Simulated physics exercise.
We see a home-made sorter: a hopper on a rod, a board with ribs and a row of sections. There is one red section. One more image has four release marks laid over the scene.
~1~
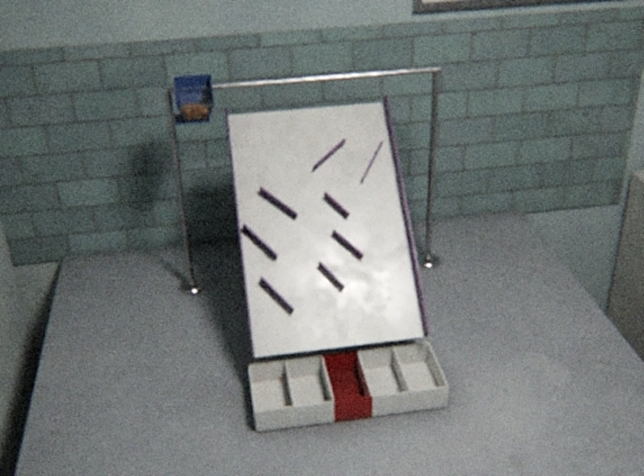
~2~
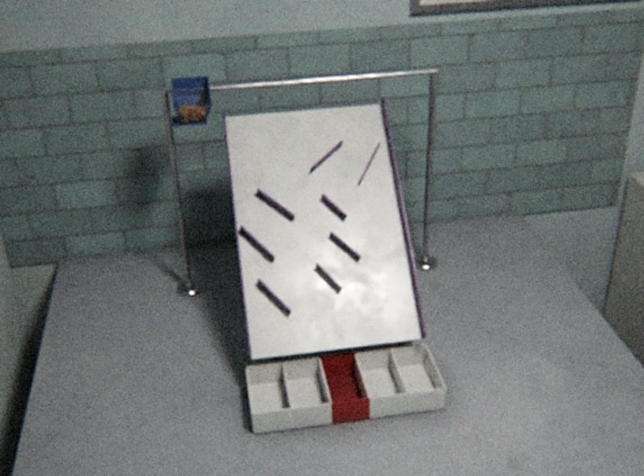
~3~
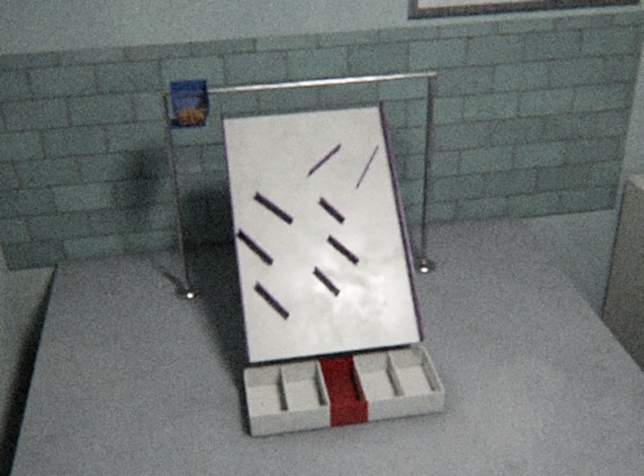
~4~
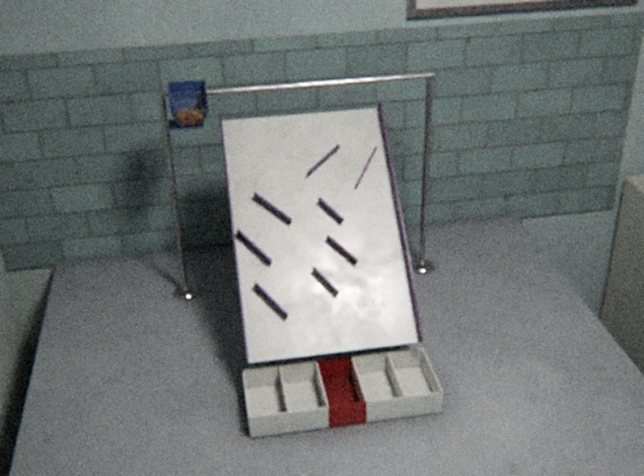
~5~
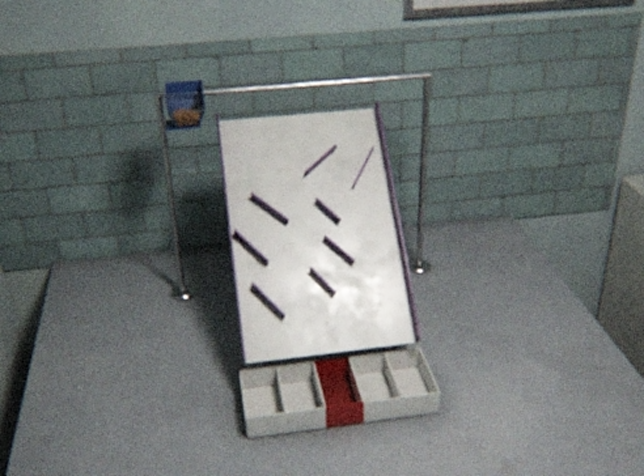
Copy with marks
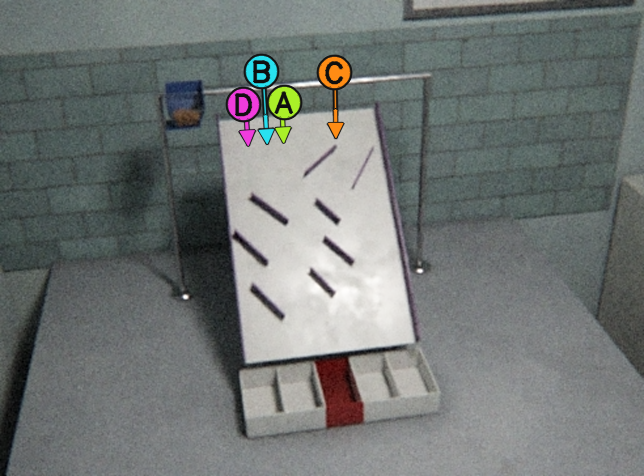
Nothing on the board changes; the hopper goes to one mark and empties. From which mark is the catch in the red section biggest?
Mark D.
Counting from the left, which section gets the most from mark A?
The fourth from the left.
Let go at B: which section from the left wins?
The fourth.
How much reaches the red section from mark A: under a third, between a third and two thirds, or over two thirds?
It is under a third.
On the marked copy, mark A meets the board at (283, 137); mark B meets the board at (266, 138); mark C meets the board at (335, 132); mark D meets the board at (247, 140).
Choosing A, a small part in the red section, most in other sections.
Choosing B, a small part in the red section, most in other sections.
Choosing C, a small part in the red section, nearly all in other sections, a stray few outside the box.
Choosing D, about a third in the red section, about half in other sections, a small part held on the board.
